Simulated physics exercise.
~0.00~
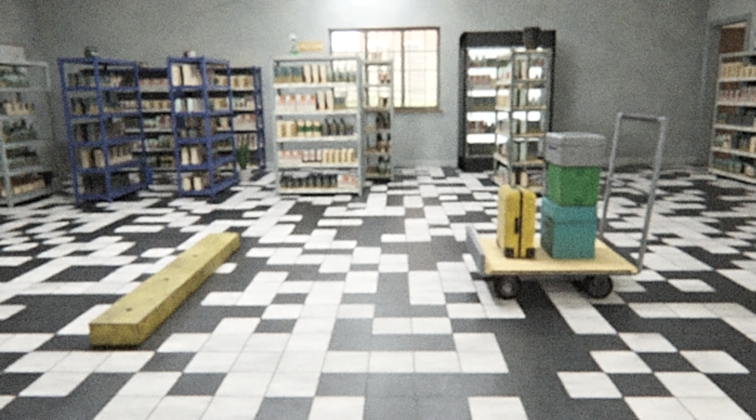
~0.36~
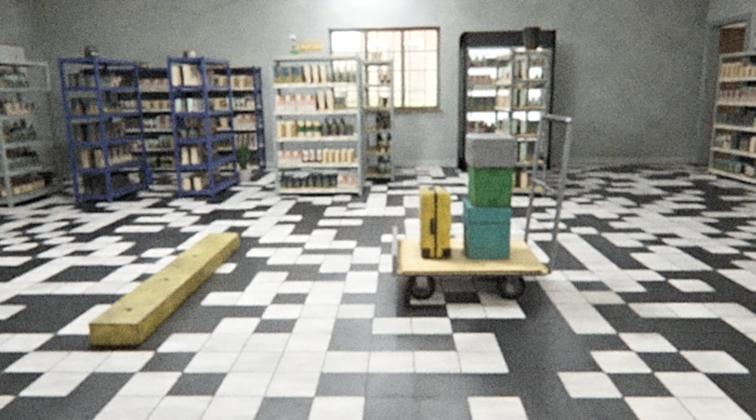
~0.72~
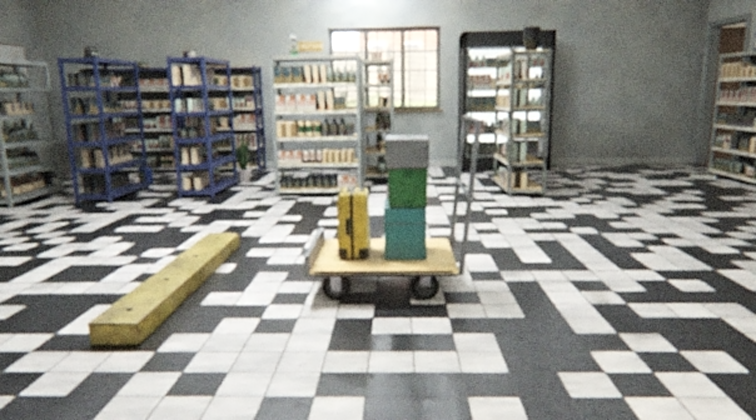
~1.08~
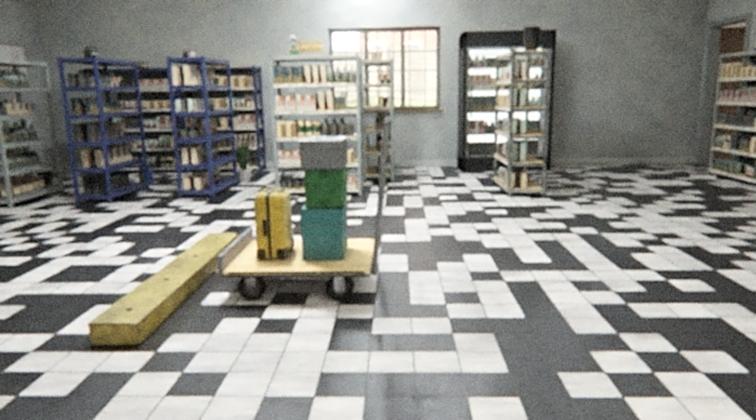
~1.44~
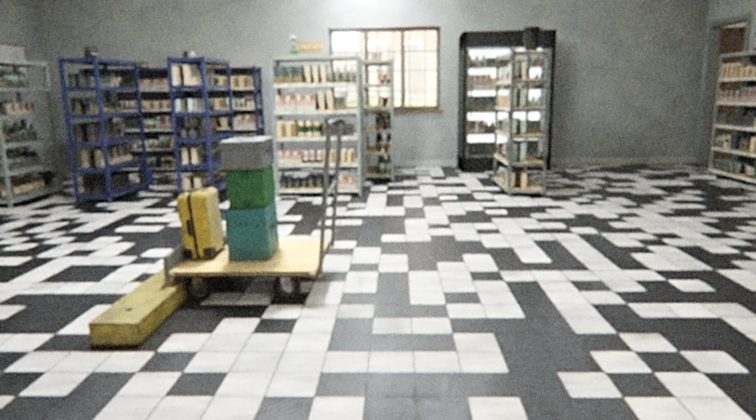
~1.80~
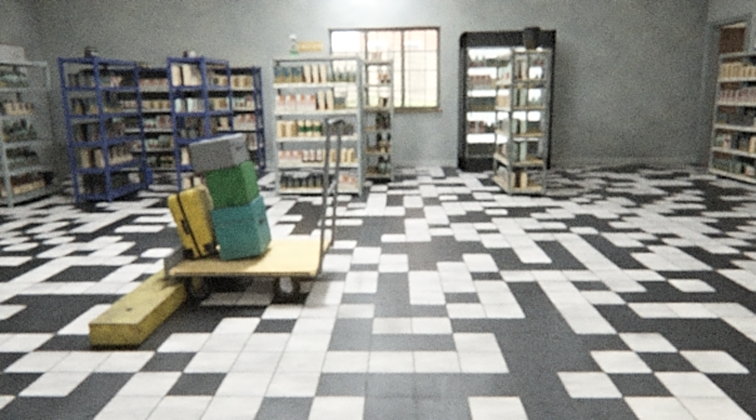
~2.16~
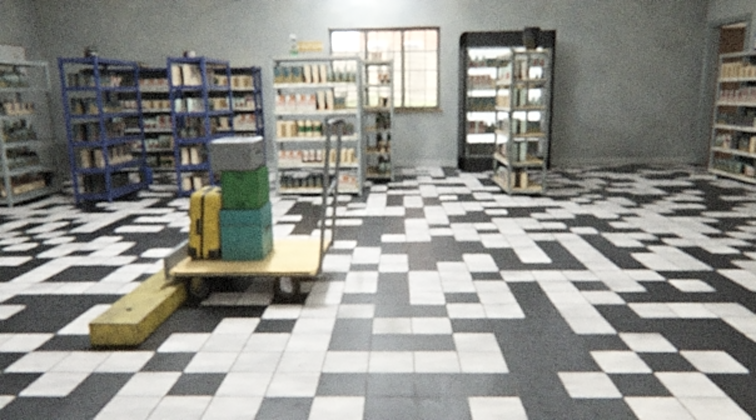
At first, a flat trolley rolls left across a black-and-white tiled floor in a room lined with shelves, carrying a yellow suitcase beside a stack made of a teal box, a green box and a grey box. It keeps gliding toward a long yellow beam lying on the floor, its load standing upright. The trolley then reaches the beam and stops. The suitcase and the stack tip to the left, with the grey box on top leaning too. They rock back upright, and everything ends still aboard the halted trolley, with nothing fallen.
